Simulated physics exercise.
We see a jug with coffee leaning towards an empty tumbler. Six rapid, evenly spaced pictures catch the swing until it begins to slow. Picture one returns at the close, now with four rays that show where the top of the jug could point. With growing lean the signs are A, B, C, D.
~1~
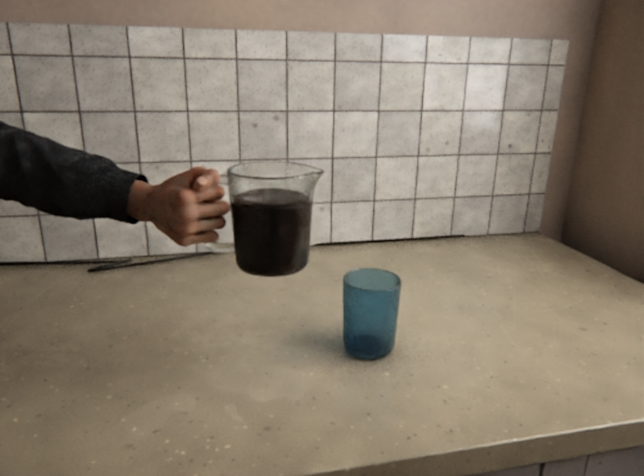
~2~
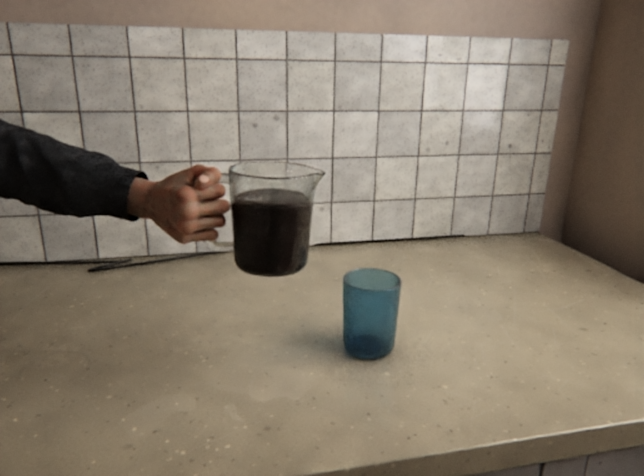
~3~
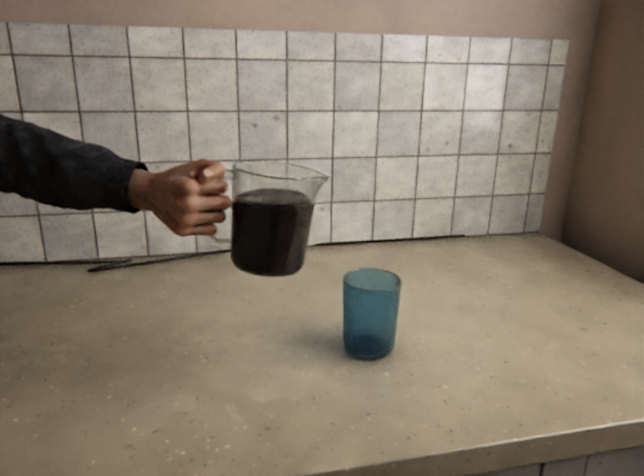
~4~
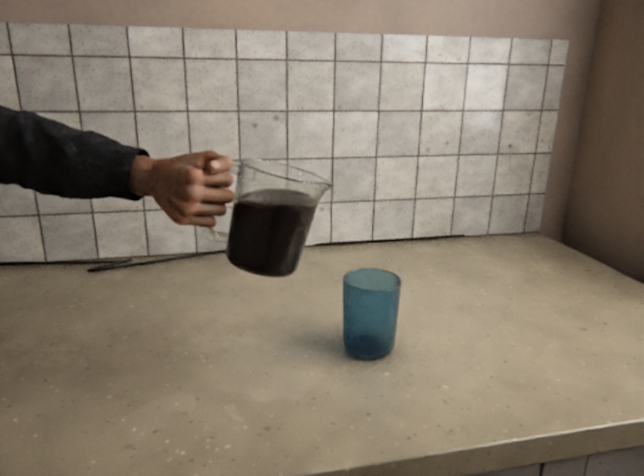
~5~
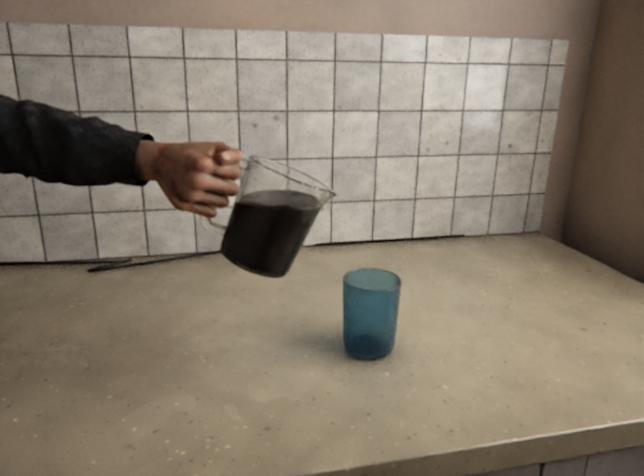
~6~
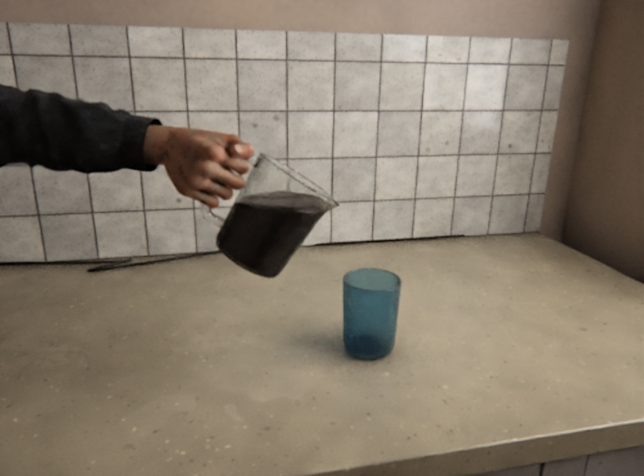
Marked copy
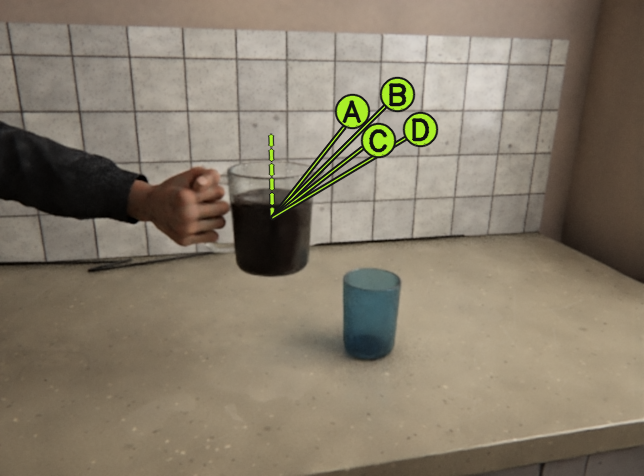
A hand tilts a glass jug of dark coffee rightward above an empty blue tumbler.
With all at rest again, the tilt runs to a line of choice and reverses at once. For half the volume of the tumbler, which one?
Use tilt D.
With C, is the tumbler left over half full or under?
Under.
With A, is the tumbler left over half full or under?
Under.
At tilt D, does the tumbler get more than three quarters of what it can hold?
No.
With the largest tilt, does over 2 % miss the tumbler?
No.
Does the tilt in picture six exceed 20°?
Yes.
In lime, A at (344, 127); B at (385, 106); C at (362, 148); D at (405, 138).
Choosing A, the tumbler ends with about 8 % of what it can hold.
Choosing B, the tumbler ends with about 17 % of what it can hold.
Choosing C, the tumbler ends with about 32 % of what it can hold.
Choosing D, the tumbler ends with about 49 % of what it can hold.
